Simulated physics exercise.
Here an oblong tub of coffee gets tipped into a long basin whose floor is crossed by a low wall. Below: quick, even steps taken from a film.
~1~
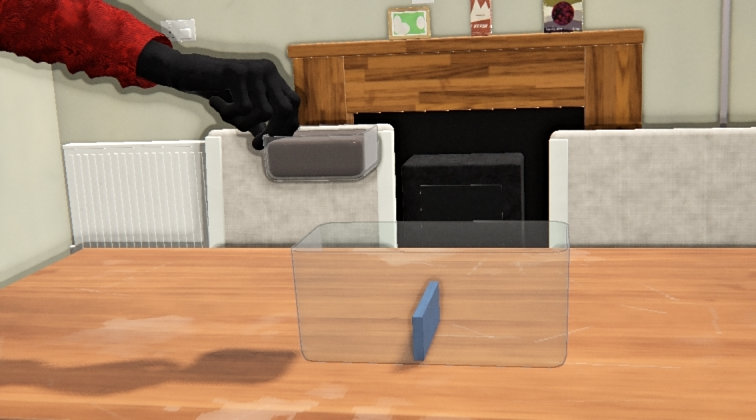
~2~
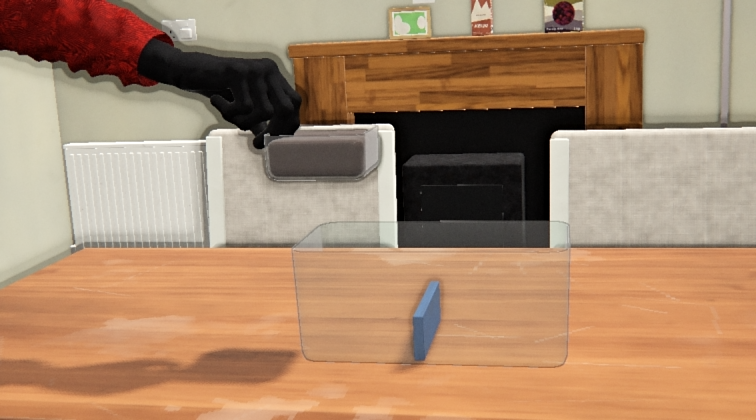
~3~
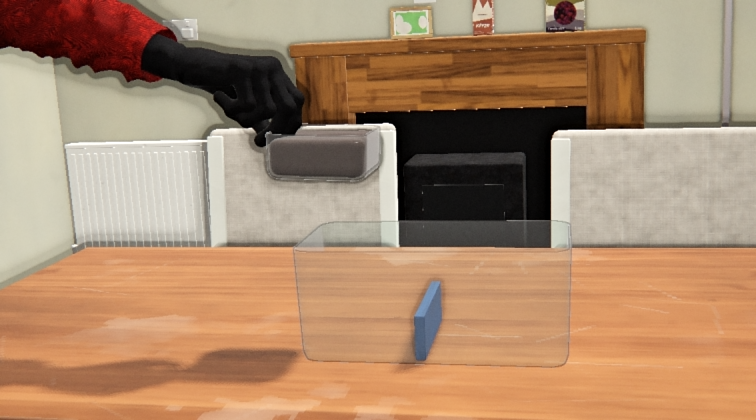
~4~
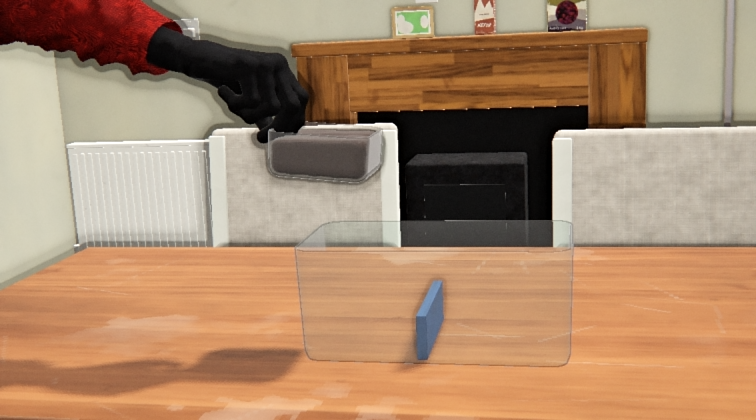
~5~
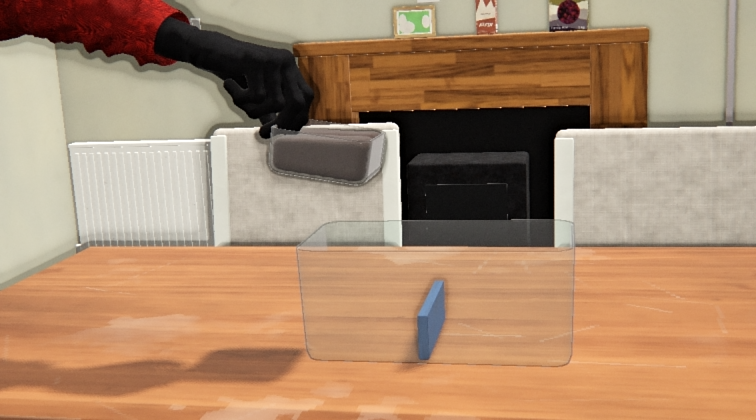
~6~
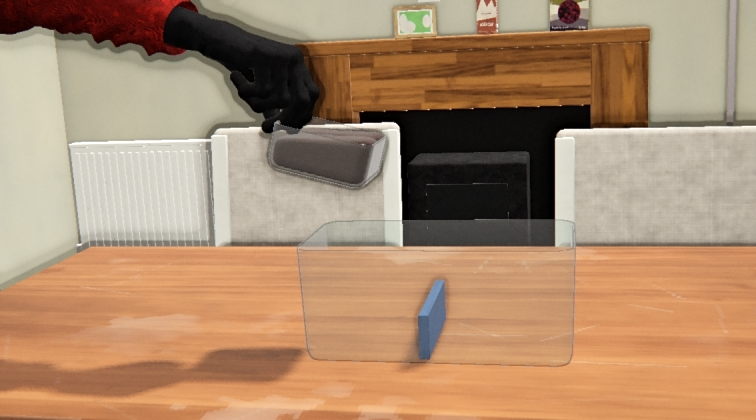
The clip opens on a black-gloved hand in a red sleeve holding a small oblong tub level above a clear basin with a low blue wall inside, on a wooden table. The hand then gradually tilts the tub, its right end dipping gently lower, while the basin stays empty of liquid.
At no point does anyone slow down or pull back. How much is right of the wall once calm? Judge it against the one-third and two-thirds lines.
It ends up between the two lines.
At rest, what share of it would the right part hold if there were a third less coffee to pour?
20 %.
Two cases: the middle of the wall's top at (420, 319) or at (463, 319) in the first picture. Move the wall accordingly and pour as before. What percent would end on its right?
The first one comes to 65 percent, while the second comes to 10 percent.
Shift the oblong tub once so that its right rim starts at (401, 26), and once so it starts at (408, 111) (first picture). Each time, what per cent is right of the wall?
You'd get around 80 per cent and then around 80 per cent.
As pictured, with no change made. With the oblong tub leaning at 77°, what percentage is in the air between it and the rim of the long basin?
Something like 40 per cent of it.
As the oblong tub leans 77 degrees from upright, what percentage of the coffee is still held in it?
25 %.
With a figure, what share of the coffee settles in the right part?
Roughly 55 %.
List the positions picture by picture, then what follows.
In the first frame, it leans 0°; its right rim is at (370, 131); the coffee meets the walls at (278, 139) and (370, 137); the long basin's rim runs from (306, 238) to (568, 238); the wall's top is at (426, 300).
In the second frame, it leans 1°; its right rim is at (371, 131); the coffee meets the walls at (279, 138) and (370, 136).
In the third frame, it leans 2°; its right rim is at (373, 133); the coffee meets the walls at (281, 137) and (372, 136).
In the fourth frame, it leans 6°; its right rim is at (375, 135); the coffee meets the walls at (283, 136) and (375, 137).
In the fifth frame, it leans 10°; its right rim is at (378, 138); the coffee meets the walls at (285, 135) and (377, 137).
In the sixth frame, it leans 15°; its right rim is at (379, 143); the coffee meets the walls at (286, 136) and (380, 138).
A moment on, the oblong tub is tipped on its side and 26 per cent is still to pour, 13 is left of the wall and 22 right of it.
Next, the oblong tub is tipped right over and 4 per cent is still to pour, 38 is left of the wall and 55 right of it.
Then the oblong tub is tipped right over and 0 per cent is still to pour, 45 is left of the wall and 55 right of it.
Later the oblong tub is tipped right over and 0 per cent is still to pour, 45 is left of the wall and 55 right of it.
Finally, 45 per cent lies left of the wall, 55 right of it and 0 outside.
